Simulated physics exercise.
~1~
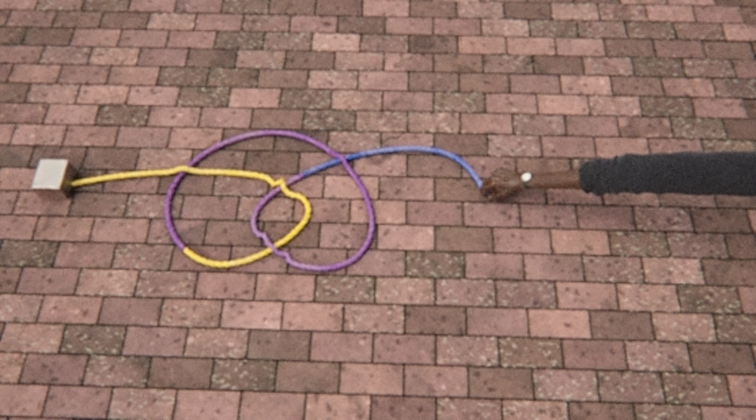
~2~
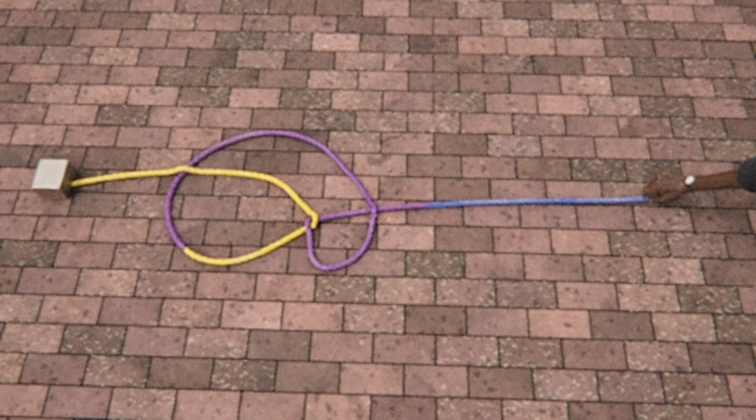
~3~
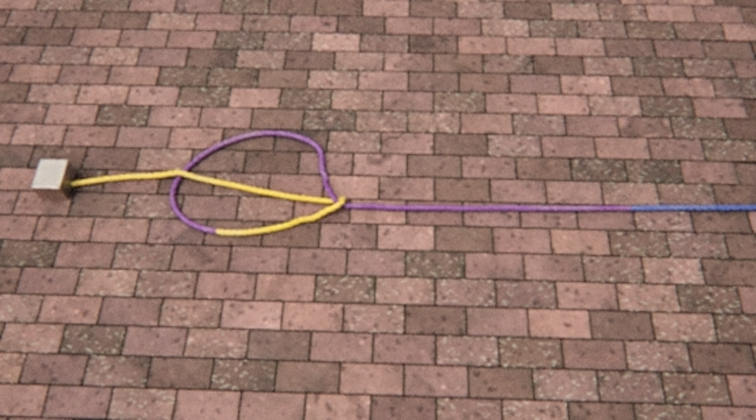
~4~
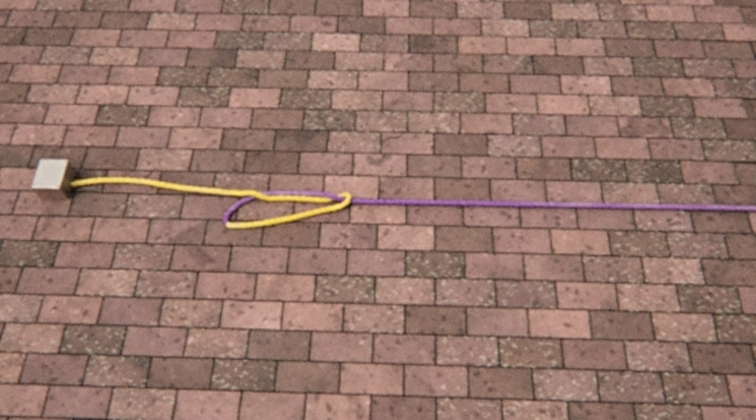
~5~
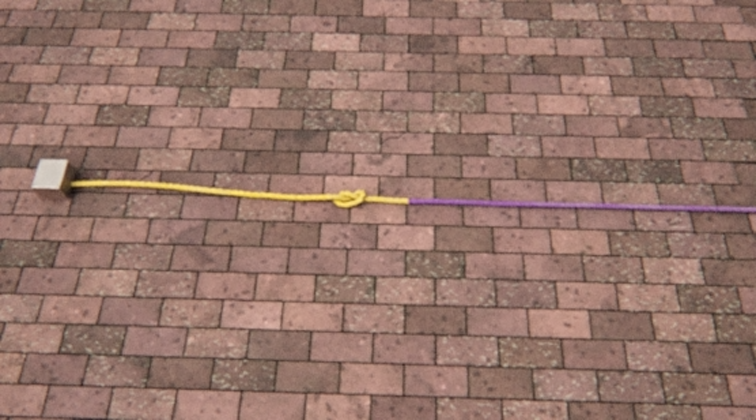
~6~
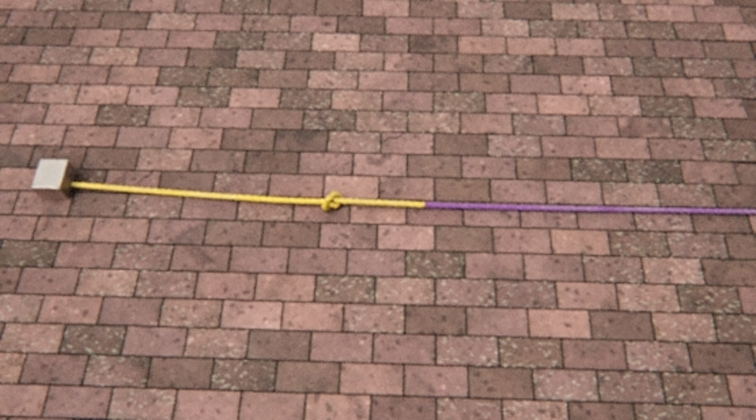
A hand in a dark sleeve pulled the blue end of a looped yellow, purple and blue rope to the right across brick paving, and the loops shrank until the rope stretched straight from a small block with a tight yellow knot in it.
